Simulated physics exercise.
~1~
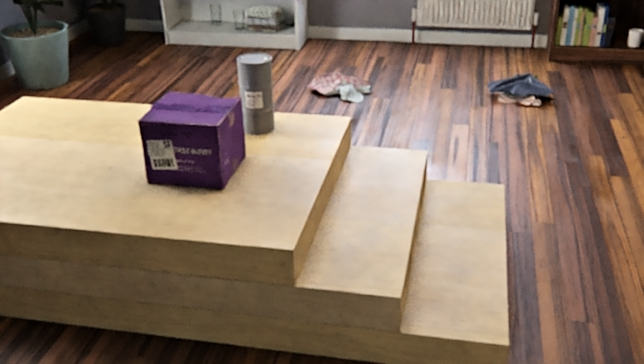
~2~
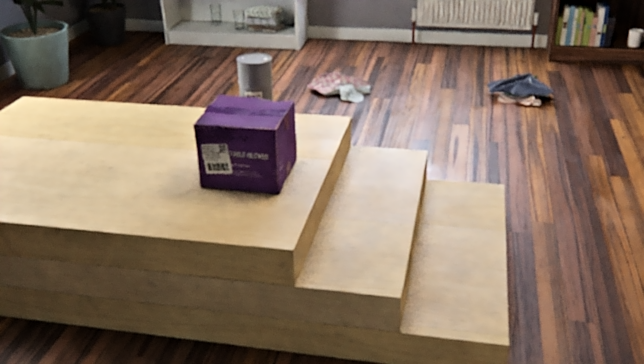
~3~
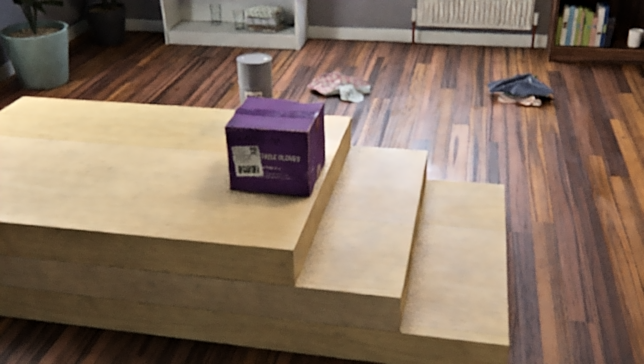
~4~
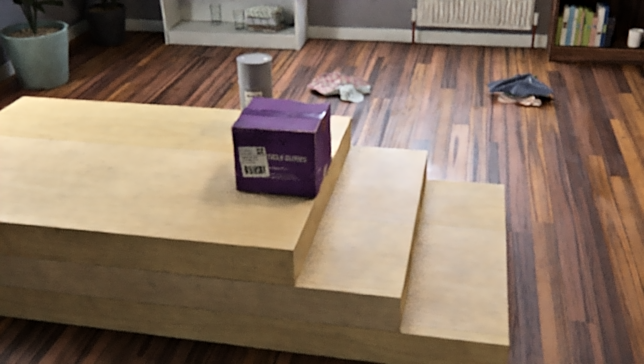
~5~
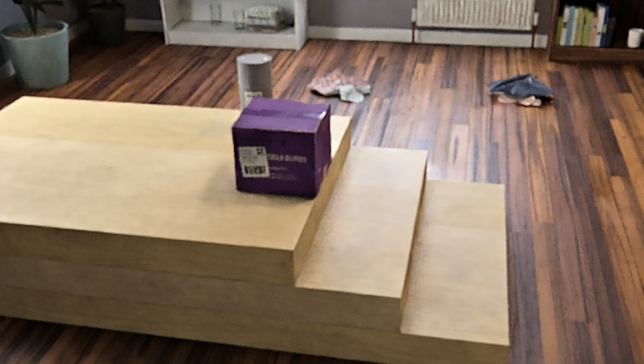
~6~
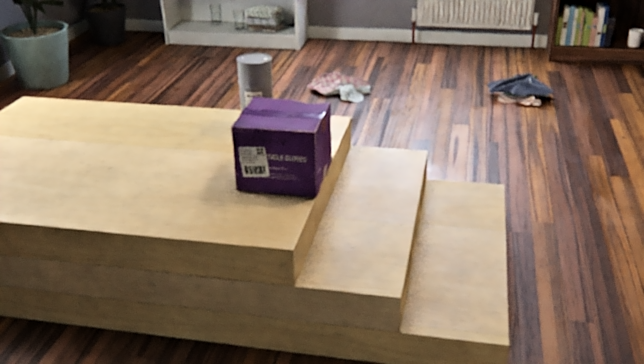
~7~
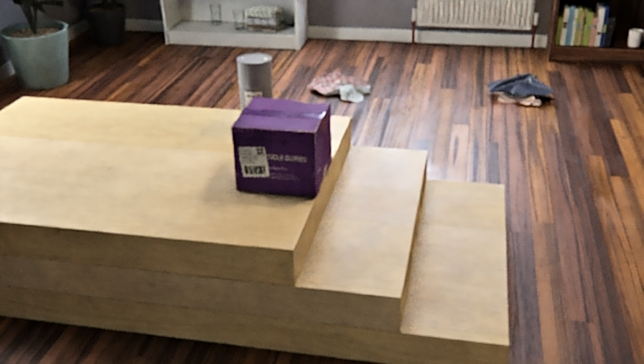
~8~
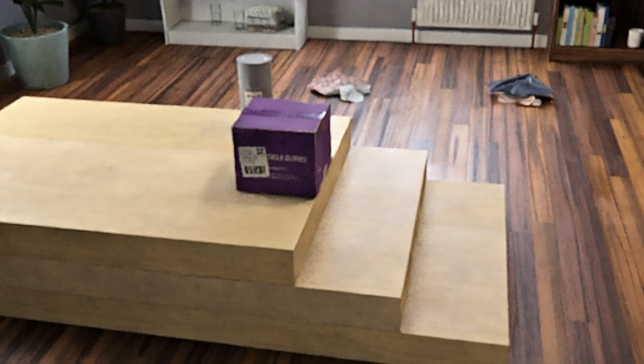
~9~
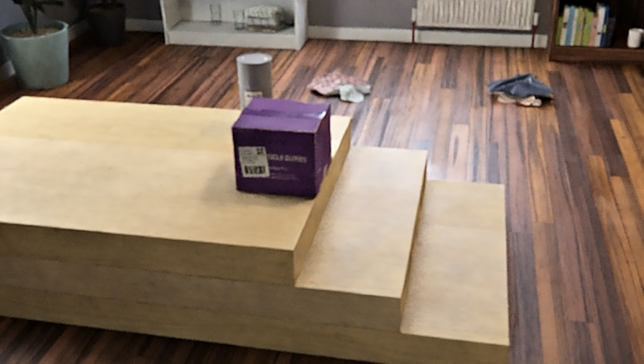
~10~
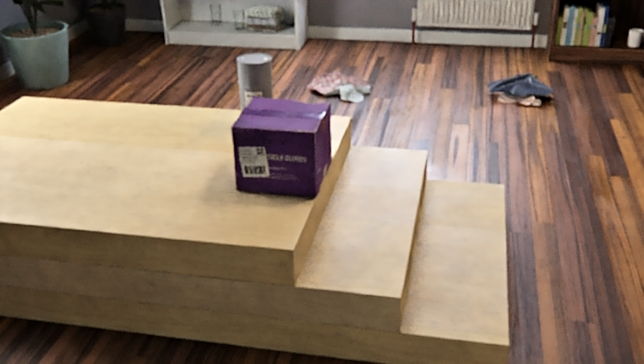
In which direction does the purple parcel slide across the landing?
The purple parcel slides to the right, toward the steps.
